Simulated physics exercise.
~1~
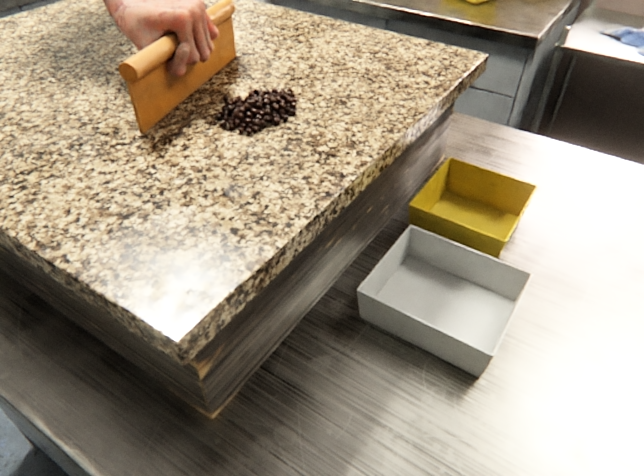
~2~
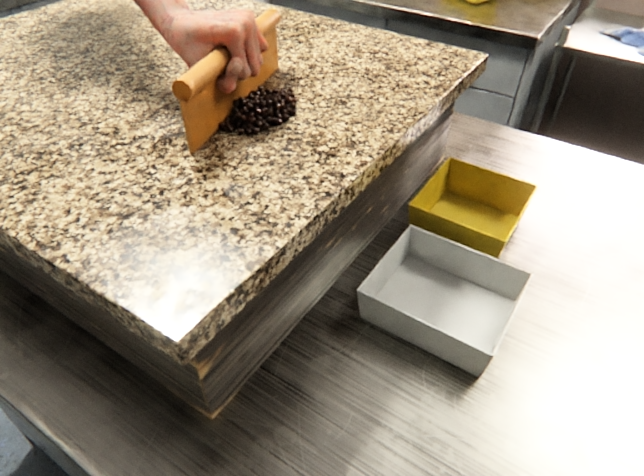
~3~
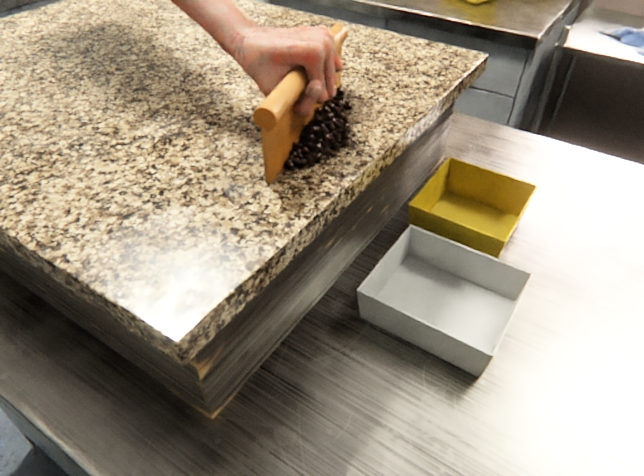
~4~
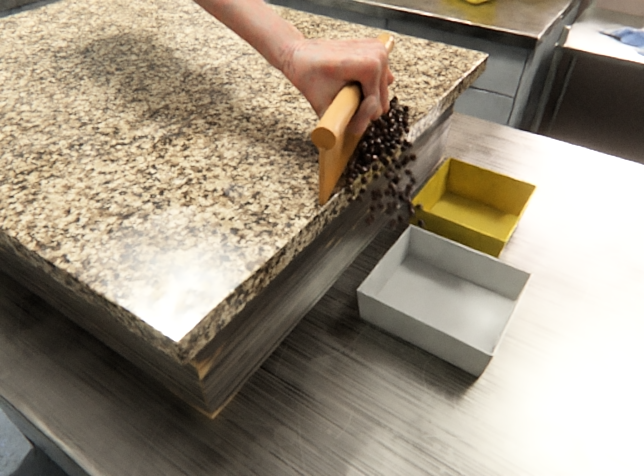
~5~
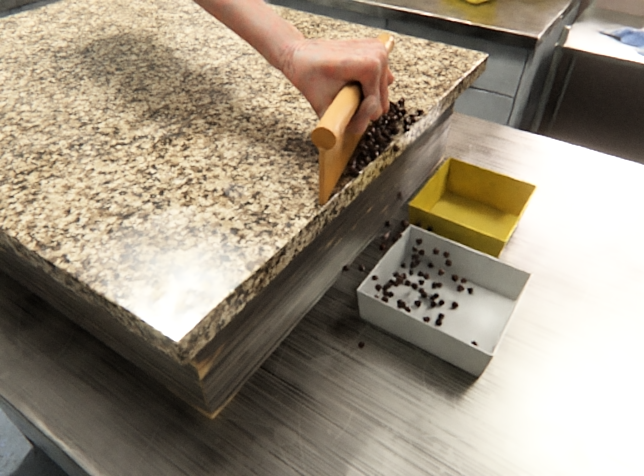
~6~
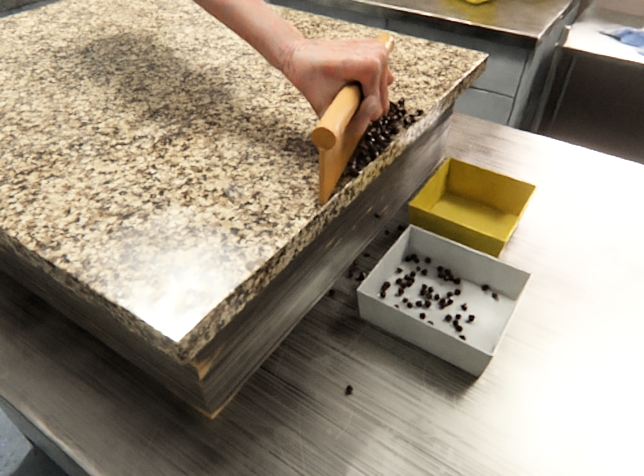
In a kitchen or workshop with metal counters, seen from above at an angle, a speckled stone slab rests on a steel table, with a white tin and a yellow tin below its right edge. A hand holding a wooden-handled scraper pushes a small heap of dark coffee beans rightward across the slab. The scraper stops at the edge, and part of the heap spills over. Many beans drop into the white tin, while a few miss and scatter on the table. At the end, nearly half remain piled against the blade, and the yellow tin stays empty.
